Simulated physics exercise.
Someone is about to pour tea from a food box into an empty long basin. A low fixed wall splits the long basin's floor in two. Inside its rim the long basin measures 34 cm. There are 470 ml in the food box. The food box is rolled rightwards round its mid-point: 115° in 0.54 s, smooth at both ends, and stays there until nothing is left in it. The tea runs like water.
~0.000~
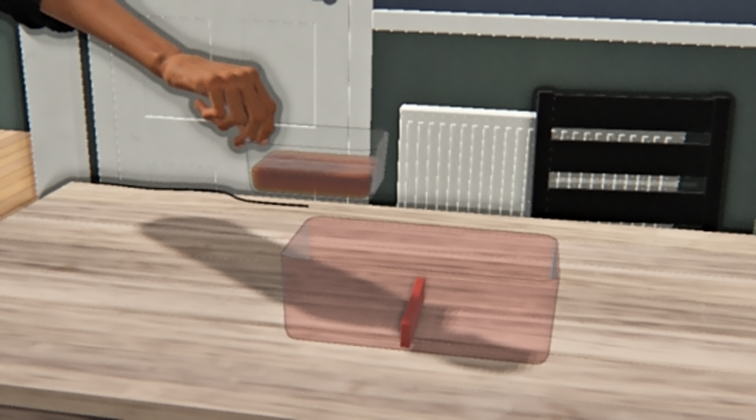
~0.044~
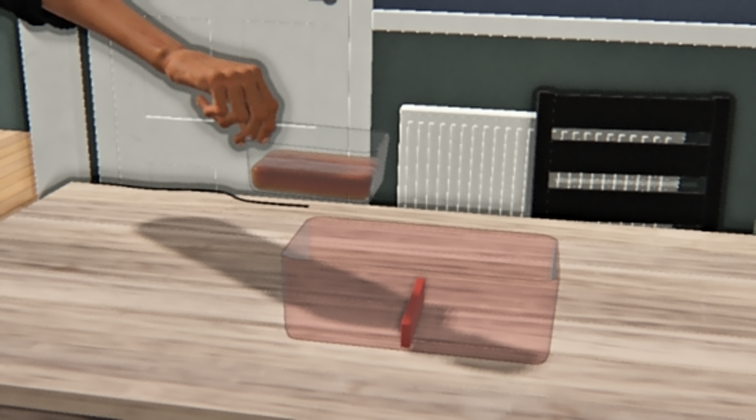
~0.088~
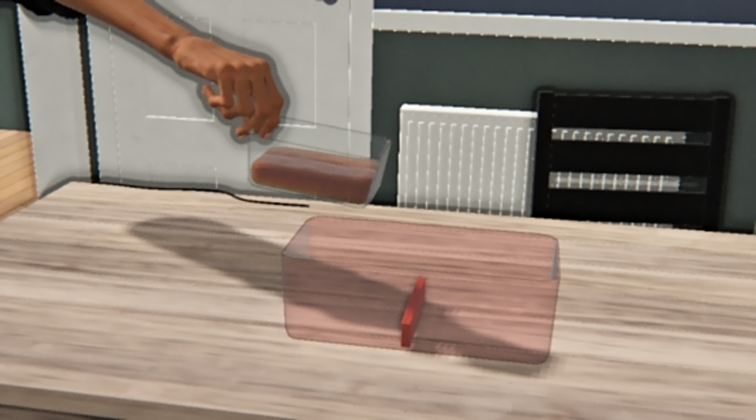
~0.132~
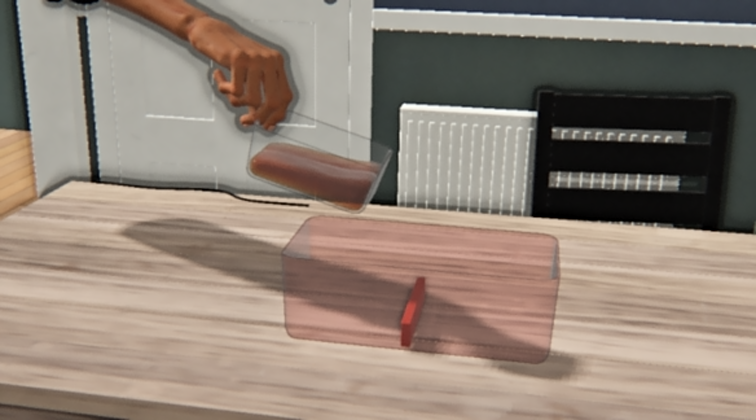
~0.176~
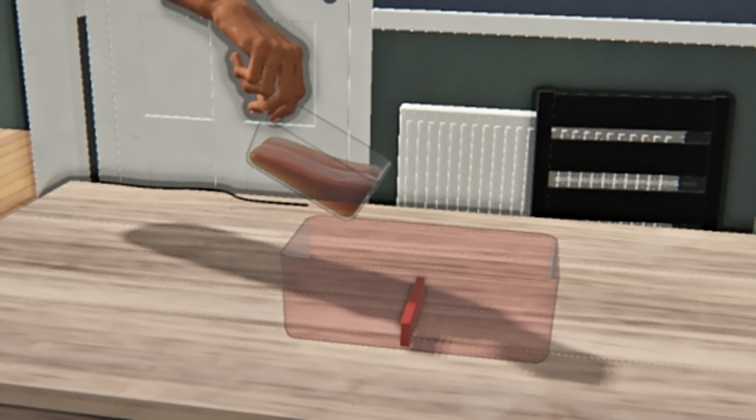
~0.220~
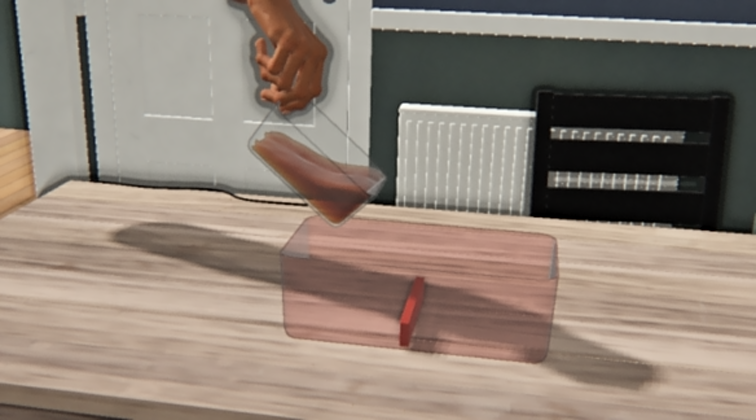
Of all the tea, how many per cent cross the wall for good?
The far part has some 15 per cent.
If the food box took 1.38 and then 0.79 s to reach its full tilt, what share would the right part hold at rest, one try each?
First 40, then 25 per cent.
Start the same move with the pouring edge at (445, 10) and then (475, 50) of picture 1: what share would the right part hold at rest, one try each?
First 70, then 75 per cent.
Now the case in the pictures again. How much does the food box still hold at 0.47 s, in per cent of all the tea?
About 8 per cent.
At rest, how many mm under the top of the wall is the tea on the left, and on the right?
Left about 16 mm, right about 30 mm.
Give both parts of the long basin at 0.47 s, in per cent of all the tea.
Some 84 per cent left and 2 right.
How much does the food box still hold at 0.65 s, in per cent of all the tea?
About 1 per cent.
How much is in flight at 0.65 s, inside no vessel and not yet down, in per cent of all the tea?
About 12 per cent.
After 0.47 s the tilt is 110° and 8 per cent is still to pour, 83 is left of the wall and 2 right of it.
After 0.65 s the tilt is 115° and 1 per cent is still to pour, 77 is left of the wall and 11 right of it.
After 0.83 s the tilt is 115° and 0 per cent is still to pour, 79 is left of the wall and 15 right of it.
After 1.04 s the tilt is 115° and 0 per cent is still to pour, 79 is left of the wall and 15 right of it.
In the end 79 per cent lies left of the wall, 15 right of it and 5 outside.
